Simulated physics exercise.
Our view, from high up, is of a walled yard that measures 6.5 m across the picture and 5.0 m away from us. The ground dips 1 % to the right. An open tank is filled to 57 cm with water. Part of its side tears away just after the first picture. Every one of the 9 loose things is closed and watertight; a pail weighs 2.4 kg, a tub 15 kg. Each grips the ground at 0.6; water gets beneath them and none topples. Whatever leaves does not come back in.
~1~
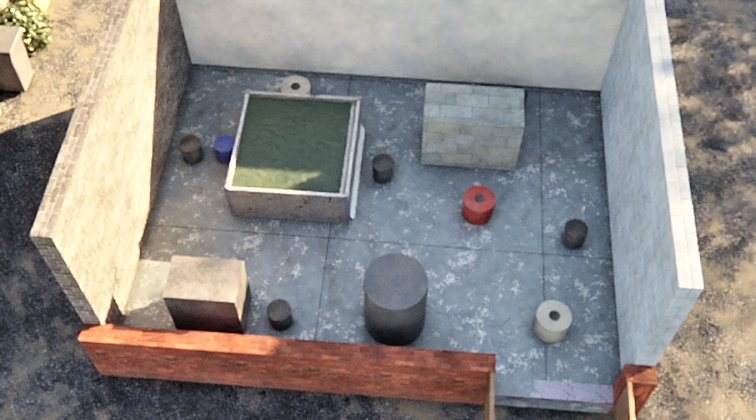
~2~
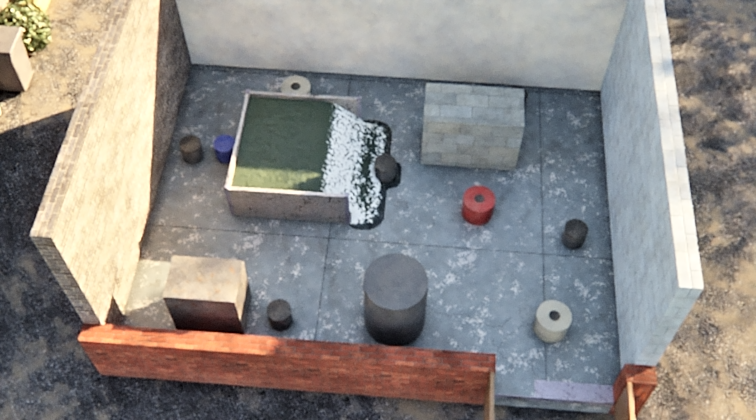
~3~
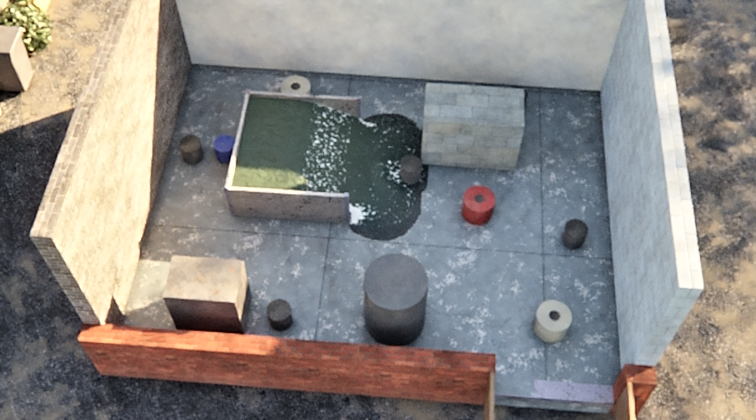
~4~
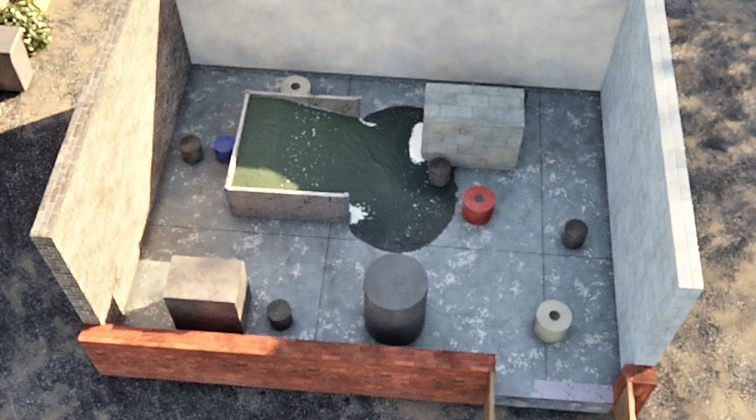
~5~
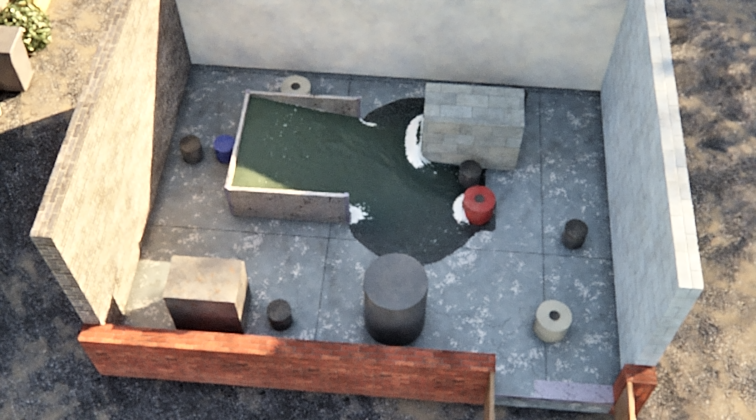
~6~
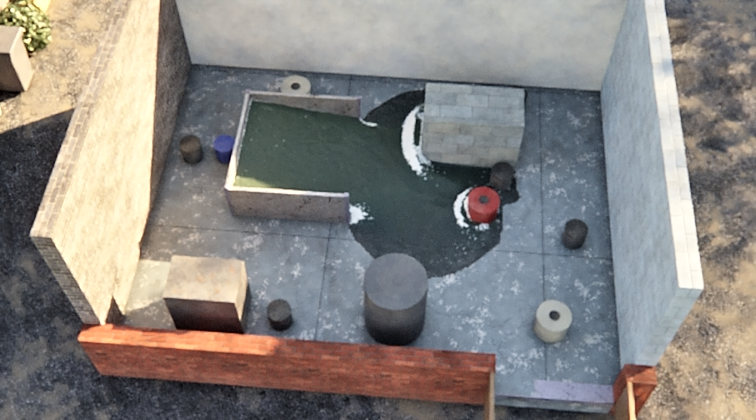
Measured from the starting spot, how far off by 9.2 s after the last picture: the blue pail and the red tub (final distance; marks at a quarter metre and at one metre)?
My guess is the blue pail remains near its start, my guess is the red tub gets washed a long way.
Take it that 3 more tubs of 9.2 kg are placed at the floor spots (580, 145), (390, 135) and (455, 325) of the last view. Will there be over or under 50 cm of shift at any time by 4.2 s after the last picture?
From first to last: Surpasses it, surpasses it, does not reach it.
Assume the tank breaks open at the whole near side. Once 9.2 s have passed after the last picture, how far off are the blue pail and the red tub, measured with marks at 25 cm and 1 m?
First the blue pail: It is carried a long way; as for the red tub, it holds steady.
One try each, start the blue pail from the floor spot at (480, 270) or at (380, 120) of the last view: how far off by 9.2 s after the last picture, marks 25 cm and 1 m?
Try one, it is swept a long way; try two, it is swept a long way.
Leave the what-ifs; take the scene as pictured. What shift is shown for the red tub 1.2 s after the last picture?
Displacement near 140 cm.
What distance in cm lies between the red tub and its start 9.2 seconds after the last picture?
Around 150 cm from where it started.
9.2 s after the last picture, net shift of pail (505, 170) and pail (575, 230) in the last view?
Taking them in order, 300 cm and gone out.
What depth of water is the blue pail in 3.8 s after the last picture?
Depth approx. 0 cm.
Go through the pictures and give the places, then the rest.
In the first picture, the blue pail at (224, 143), on the bottom; the red tub at (479, 199), on the bottom; water covers 2.7 m2; 0 of 9 have shifted.
In the second picture, the blue pail at (224, 143) rests on the ground; the red tub at (479, 199) rests on the ground; 3.6 m2 under water; 0 of 9 have shifted.
In the third picture, the blue pail at (224, 143), on the bottom; the red tub at (479, 199), on the bottom; water covers 4.7 m2; 1 of 9 have shifted.
In the fourth picture, the blue pail at (224, 143), on the bottom; the red tub at (479, 199), on the bottom; 5.7 m2 under water; 1 of 9 have shifted.
In the fifth picture, the blue pail at (224, 143) rests on the ground; the red tub at (479, 199), on the bottom; water covers 6.8 m2; 1 of 9 have shifted.
In the sixth picture, the blue pail at (224, 143), on the bottom; the red tub at (484, 200), on the bottom, 6 cm from its start; 7.9 m2 under water; 2 of 9 have shifted.
Then, 1.2 s after the last picture the blue pail is near (224, 143), 0.0 m from its start, aground; the red tub is near (579, 231), 1.4 m from its start, aground; 0 of 9 are out; 2 afloat.
Then, 3.8 s after the last picture the blue pail is near (224, 143), 0.0 m from its start, aground; the red tub is near (562, 266), 1.5 m from its start, aground; 1 of 9 are out; 3 afloat.
Then, 6.2 s after the last picture the blue pail is near (224, 143), 0.0 m from its start, aground; the red tub is near (554, 294), 1.7 m from its start, aground; 2 of 9 are out; 2 afloat.
Then, 9.2 s after the last picture the blue pail is near (224, 143), 0.0 m from its start, aground; the red tub is near (554, 294), 1.7 m from its start, aground; 2 of 9 are out; 2 afloat.
